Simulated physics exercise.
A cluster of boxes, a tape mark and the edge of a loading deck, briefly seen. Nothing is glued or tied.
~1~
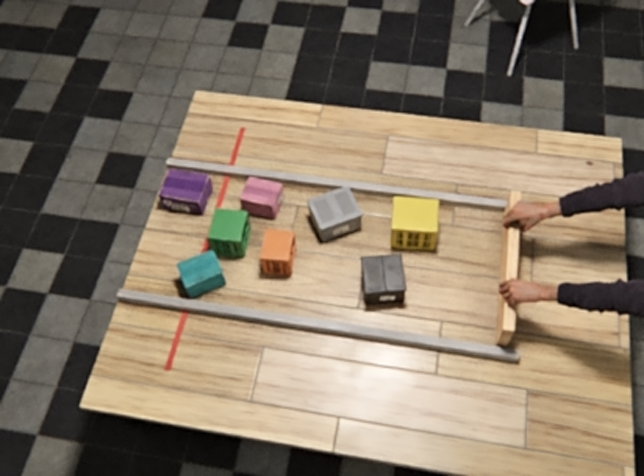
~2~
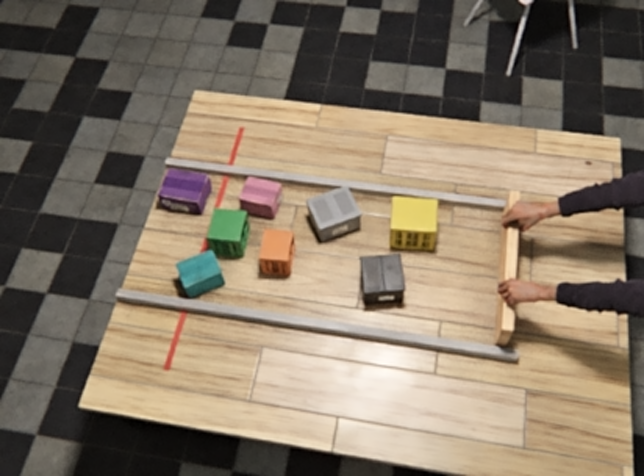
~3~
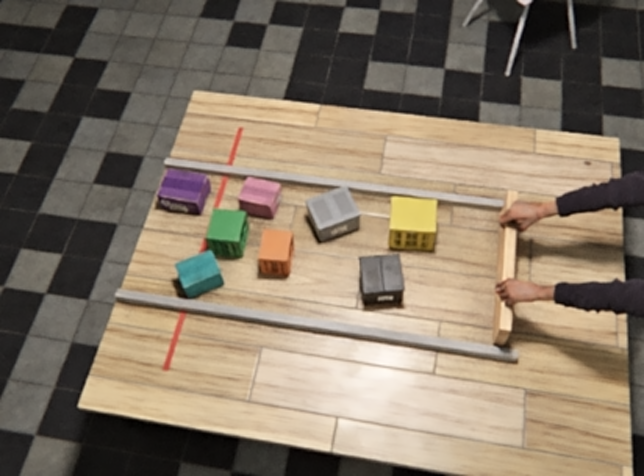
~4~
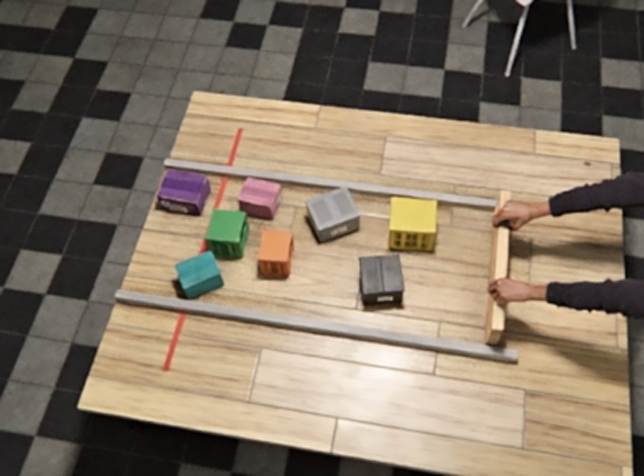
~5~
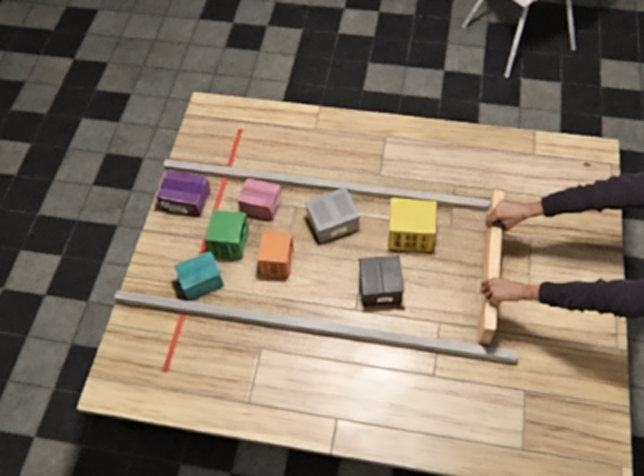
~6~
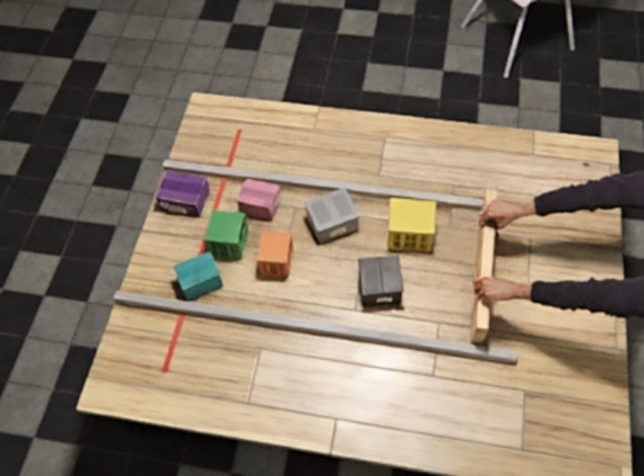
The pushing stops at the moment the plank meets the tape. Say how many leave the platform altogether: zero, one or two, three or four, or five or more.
You'd find the ones that came down come in at a three or four here.
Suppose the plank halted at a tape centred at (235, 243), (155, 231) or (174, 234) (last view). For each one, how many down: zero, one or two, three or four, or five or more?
Taking the places in the order asked: One or two, then 5 or more, then more than four.
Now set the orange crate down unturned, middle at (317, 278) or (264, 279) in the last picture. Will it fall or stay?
Observed in order: Try one, it keeps its spot; try two, it keeps its spot.
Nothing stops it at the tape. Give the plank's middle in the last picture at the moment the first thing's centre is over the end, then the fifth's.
The middle sits near (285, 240) at the first moment and near (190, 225) at the second.
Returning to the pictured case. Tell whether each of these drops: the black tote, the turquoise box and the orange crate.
Taking them one by one: The black tote stays put, the turquoise box stays put, and the orange crate stays put.
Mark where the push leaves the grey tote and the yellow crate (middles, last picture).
Near (156, 183) and (192, 196).
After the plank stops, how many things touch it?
Number in contact with it: 2.
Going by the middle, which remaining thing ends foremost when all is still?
It's the grey tote.
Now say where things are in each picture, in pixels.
Purple parcel (186, 191); turquoise box (202, 274); green crate (230, 233); plank (509, 267); tape (209, 237), in the first picture.
Turquoise box (201, 274); black tote (382, 280), in the second picture.
Green crate (228, 233); yellow crate (412, 224), in the third picture.
Purple parcel (184, 192); orange crate (277, 253), in the fourth picture.
Turquoise box (199, 276); plank (491, 267), in the fifth picture.
Purple parcel (183, 194); turquoise box (199, 276); green crate (227, 235); plank (484, 266); tape (206, 238), in the sixth picture.
Soon after, none off yet; purple parcel at rest near (183, 194); turquoise box at rest near (199, 276); green crate at rest near (227, 235).
Then, none off yet; purple parcel moved a little near (167, 193); turquoise box at rest near (199, 276); green crate moved a little near (213, 231).
By the end, the number that fall off is three or four; fallen, pink parcel, green crate and purple parcel.
